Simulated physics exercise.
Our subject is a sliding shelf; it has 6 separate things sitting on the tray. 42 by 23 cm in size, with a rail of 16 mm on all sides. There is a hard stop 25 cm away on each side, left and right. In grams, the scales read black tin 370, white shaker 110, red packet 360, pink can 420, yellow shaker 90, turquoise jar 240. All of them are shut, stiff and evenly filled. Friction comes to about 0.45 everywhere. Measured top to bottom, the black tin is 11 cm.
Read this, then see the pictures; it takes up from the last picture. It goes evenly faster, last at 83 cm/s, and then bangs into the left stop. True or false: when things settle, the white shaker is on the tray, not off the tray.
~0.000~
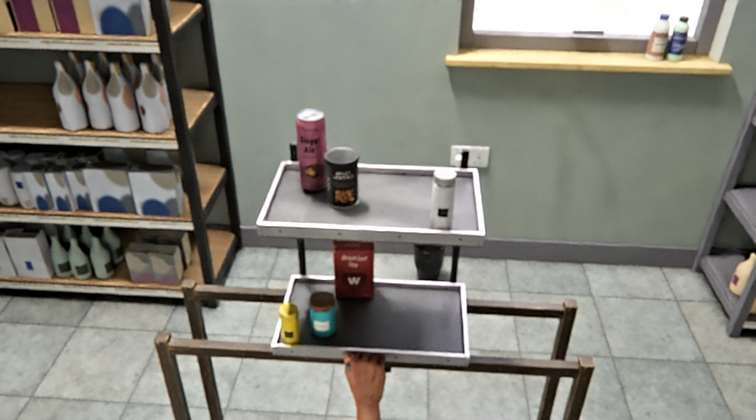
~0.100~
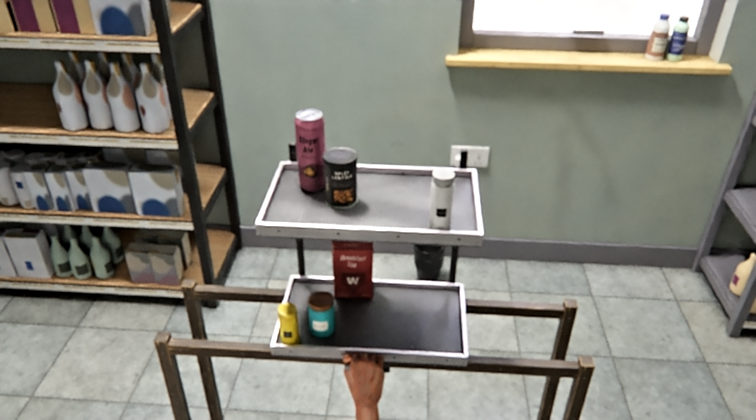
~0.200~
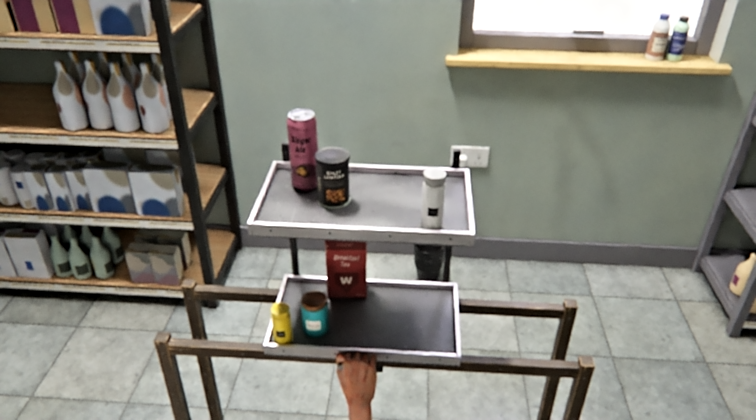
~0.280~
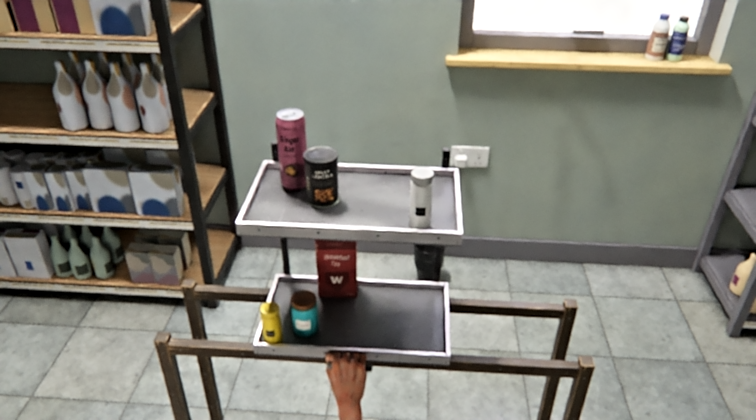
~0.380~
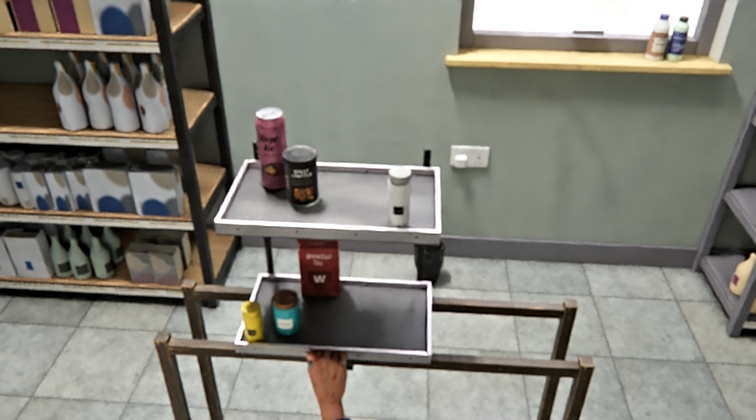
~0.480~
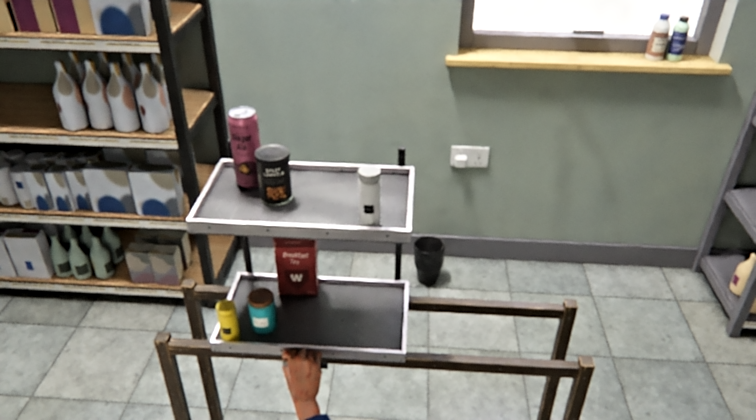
True.
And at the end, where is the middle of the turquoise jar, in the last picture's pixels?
It ends up at about (189, 306).
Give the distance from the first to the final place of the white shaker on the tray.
Net distance near 12 cm.
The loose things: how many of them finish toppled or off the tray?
Total: 3.
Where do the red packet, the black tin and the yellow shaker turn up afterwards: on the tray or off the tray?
Observed: Red packet remains in bounds; black tin remains in bounds; yellow shaker exits its support.
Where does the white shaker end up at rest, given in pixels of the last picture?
Somewhere around (255, 212).
Around 0.88 s, tray has slid 25 cm left; pink can and yellow shaker now off the tray; white shaker on its side near (255, 212); red packet shifted 7 cm.
Around 1.18 s, tray has slid 25 cm left; white shaker on its side near (255, 212); red packet shifted 7 cm; black tin shifted 6 cm.
Finally (1.6 s), off the tray, pink can and yellow shaker; on their side or leaning hard on the tray, white shaker; not toppled but over 5 cm from the start, black tin, red packet and turquoise jar. In the last view, white shaker near (255, 212).
